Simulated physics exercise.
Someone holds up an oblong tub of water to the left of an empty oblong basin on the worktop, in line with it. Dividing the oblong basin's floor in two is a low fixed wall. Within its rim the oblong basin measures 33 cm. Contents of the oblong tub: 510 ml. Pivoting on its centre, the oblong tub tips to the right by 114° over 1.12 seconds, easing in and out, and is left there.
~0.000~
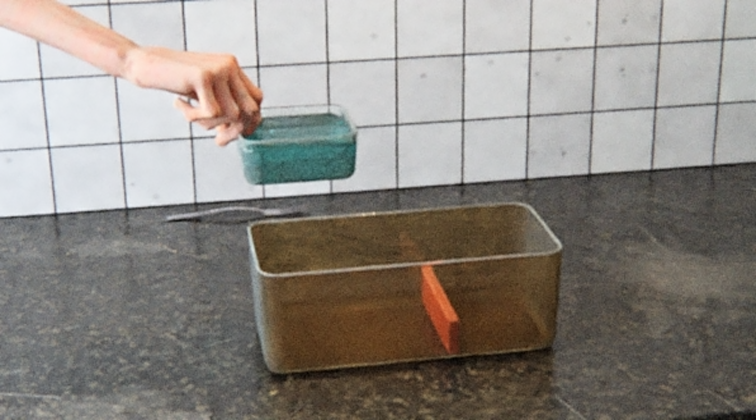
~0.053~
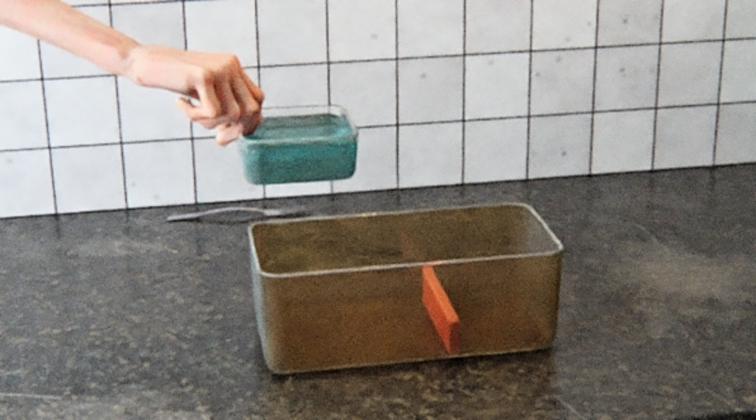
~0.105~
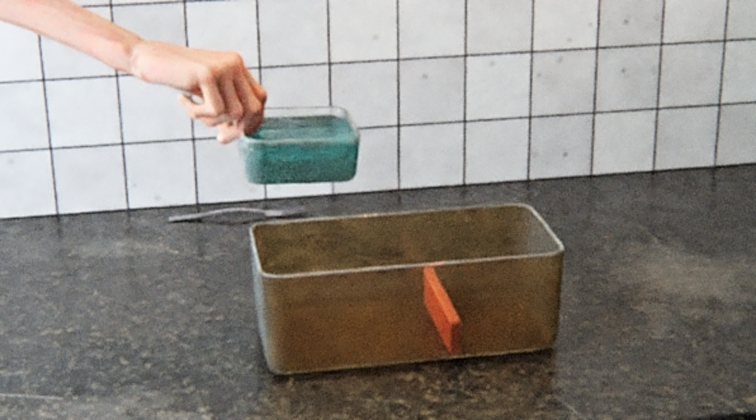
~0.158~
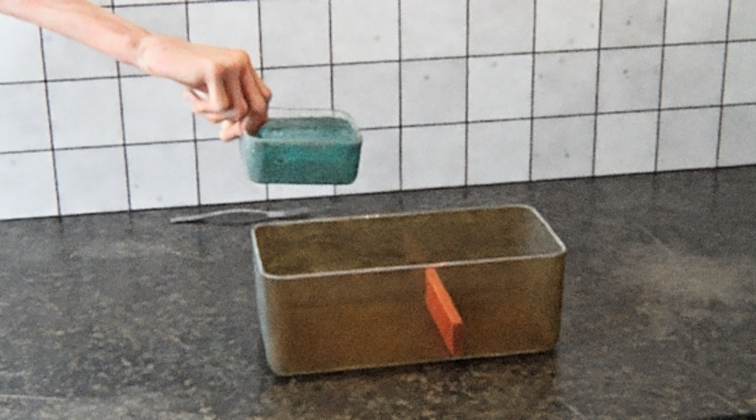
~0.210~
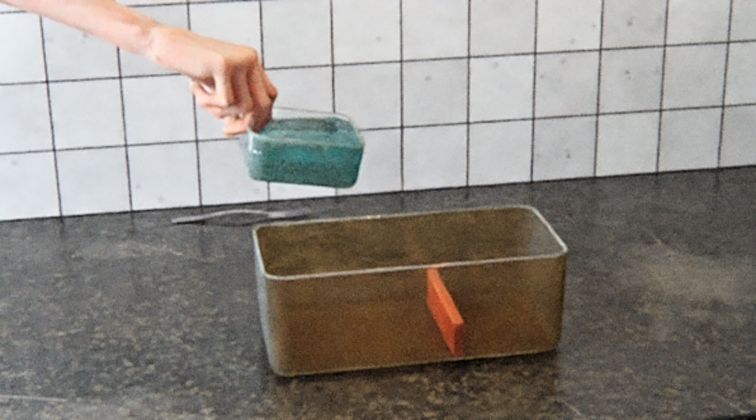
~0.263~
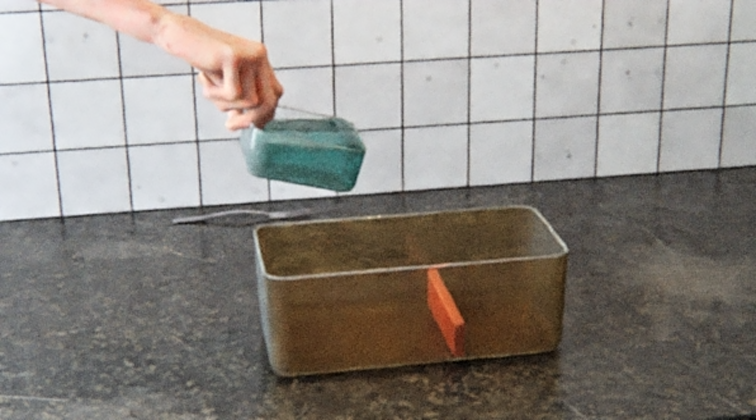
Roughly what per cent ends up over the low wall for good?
About 3 in every hundred.
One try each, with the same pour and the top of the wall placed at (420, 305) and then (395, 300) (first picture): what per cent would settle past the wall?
40 % and 65 %.
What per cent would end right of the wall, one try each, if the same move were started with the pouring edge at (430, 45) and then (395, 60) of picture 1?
Try 1: 80 %; try 2: 70 %.
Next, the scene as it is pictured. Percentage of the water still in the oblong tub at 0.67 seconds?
Close to 22 percent of the liquid remains at that time.
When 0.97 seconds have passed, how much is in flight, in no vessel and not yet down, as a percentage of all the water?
Some 3 % is up in the air.
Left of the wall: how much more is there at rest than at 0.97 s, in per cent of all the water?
Close to 4% of the whole.
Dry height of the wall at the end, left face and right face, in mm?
Near 24 mm for the left and near 42 mm for the right.
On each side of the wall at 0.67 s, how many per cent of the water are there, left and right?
Around 42 percent on the left and 0 on the right.
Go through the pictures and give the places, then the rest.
In the first picture, it leans 0°; its right rim is at (350, 121); the water meets the walls at (239, 132) and (347, 125); the oblong basin's rim runs from (254, 250) to (545, 227); the wall's top is at (440, 295).
In the second picture, it leans 1°; its right rim is at (350, 122); the water meets the walls at (240, 132) and (347, 125).
In the third picture, it leans 2°; its right rim is at (352, 124); the water meets the walls at (243, 131) and (349, 126).
In the fourth picture, it leans 6°; its right rim is at (355, 128); the water meets the walls at (244, 133) and (352, 128).
In the fifth picture, it leans 10°; its right rim is at (357, 132); the water meets the walls at (247, 133) and (355, 129).
In the sixth picture, it leans 15°; its right rim is at (359, 138); the water meets the walls at (248, 134) and (358, 131); 1 per cent is over the edge.
By 0.67 s the tilt is 74° and 22 per cent is still to pour, 42 is left of the wall and 0 right of it.
By 0.97 s the tilt is 109° and 2 per cent is still to pour, 92 is left of the wall and 2 right of it.
By 1.28 s the tilt is 114° and 0 per cent is still to pour, 97 is left of the wall and 3 right of it.
By 1.62 s the tilt is 114° and 0 per cent is still to pour, 96 is left of the wall and 3 right of it.
At rest 96 per cent lies left of the wall, 3 right of it and 1 outside.
